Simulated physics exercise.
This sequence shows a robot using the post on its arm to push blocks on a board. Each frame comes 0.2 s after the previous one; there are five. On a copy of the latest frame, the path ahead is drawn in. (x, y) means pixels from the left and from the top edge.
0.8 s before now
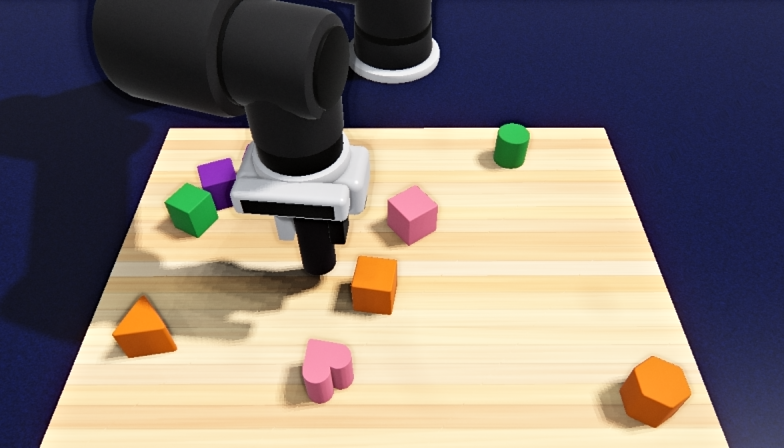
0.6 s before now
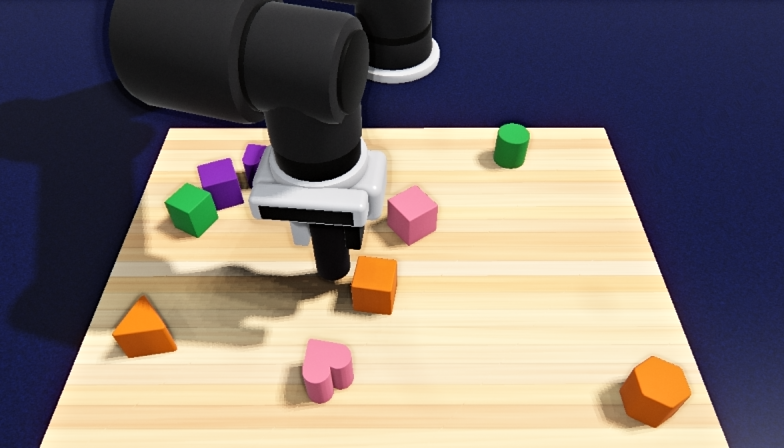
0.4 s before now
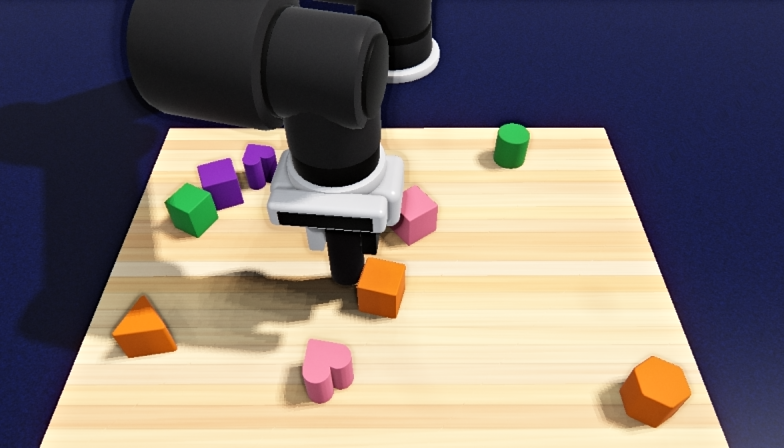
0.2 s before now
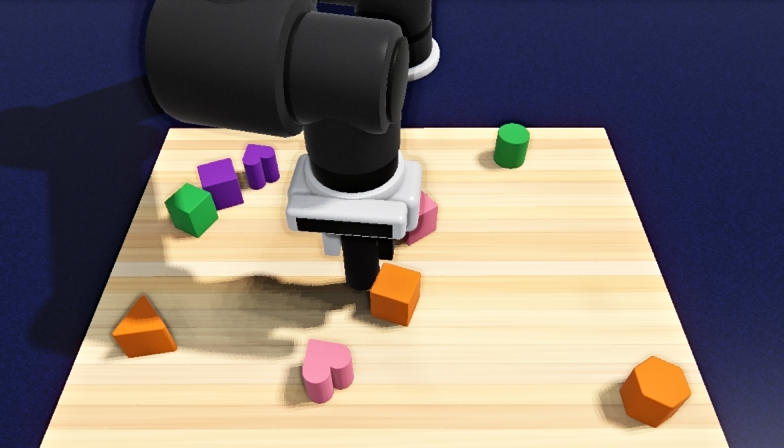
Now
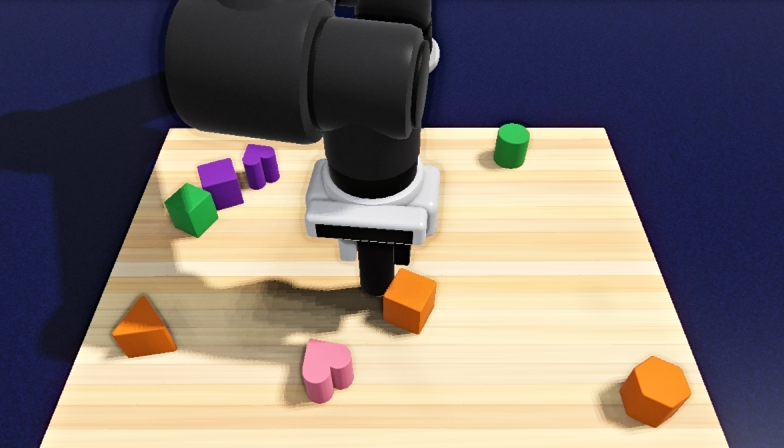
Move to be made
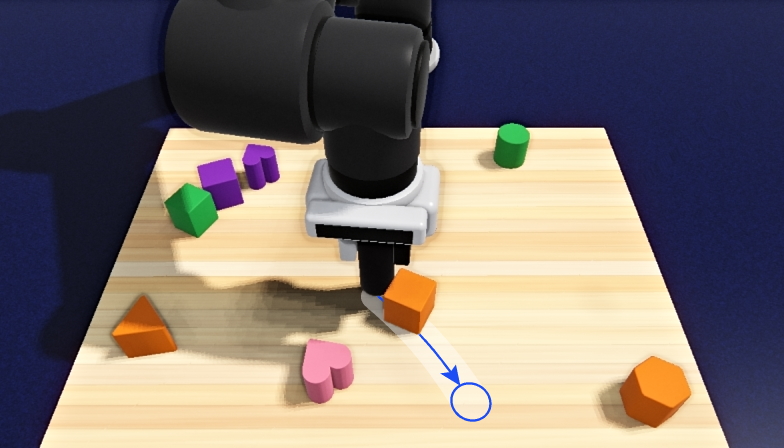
The clip opens on a robot arm with its black post lowered over a wooden board of colored blocks, just left of an orange cube. The post slides right until it meets the cube, then pushes it a short way right and slightly toward the viewer, while the other blocks stay still.
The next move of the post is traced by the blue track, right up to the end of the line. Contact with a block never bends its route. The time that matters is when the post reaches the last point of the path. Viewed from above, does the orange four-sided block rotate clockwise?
It seems not.
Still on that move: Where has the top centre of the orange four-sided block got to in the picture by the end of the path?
Its top middle: (494, 337).
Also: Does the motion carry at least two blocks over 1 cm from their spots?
No, that is not what happens.
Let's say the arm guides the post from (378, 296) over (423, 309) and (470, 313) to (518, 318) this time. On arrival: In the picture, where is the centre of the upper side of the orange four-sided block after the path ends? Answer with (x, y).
That would be at about pixel (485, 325).
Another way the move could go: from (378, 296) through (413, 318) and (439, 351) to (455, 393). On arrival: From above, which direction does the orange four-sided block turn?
It spins anti-clockwise.
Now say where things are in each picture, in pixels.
In the first frame, post's lower end at (320, 263); pink heart block at (324, 359); orange four-sided block at (374, 273).
In the second frame, post at (334, 267); blocks still.
In the third frame, post at (348, 272); orange four-sided block at (382, 275).
In the fourth frame, post at (363, 277); orange four-sided block at (396, 282).
In the fifth frame, post at (377, 282); pink heart block at (324, 359); orange four-sided block at (410, 289).
Drawn move, from (378, 296) by way of (426, 342) to (471, 402).
On the path given first. One third of the way, post at (412, 312); orange four-sided block at (451, 316), turned 15° anticlockwise.
Two thirds of the way, post at (443, 347); orange four-sided block at (486, 334), turned 40° anticlockwise.
At the end, post at (474, 389); pink heart block still; orange four-sided block at (494, 337), turned 55° anticlockwise.
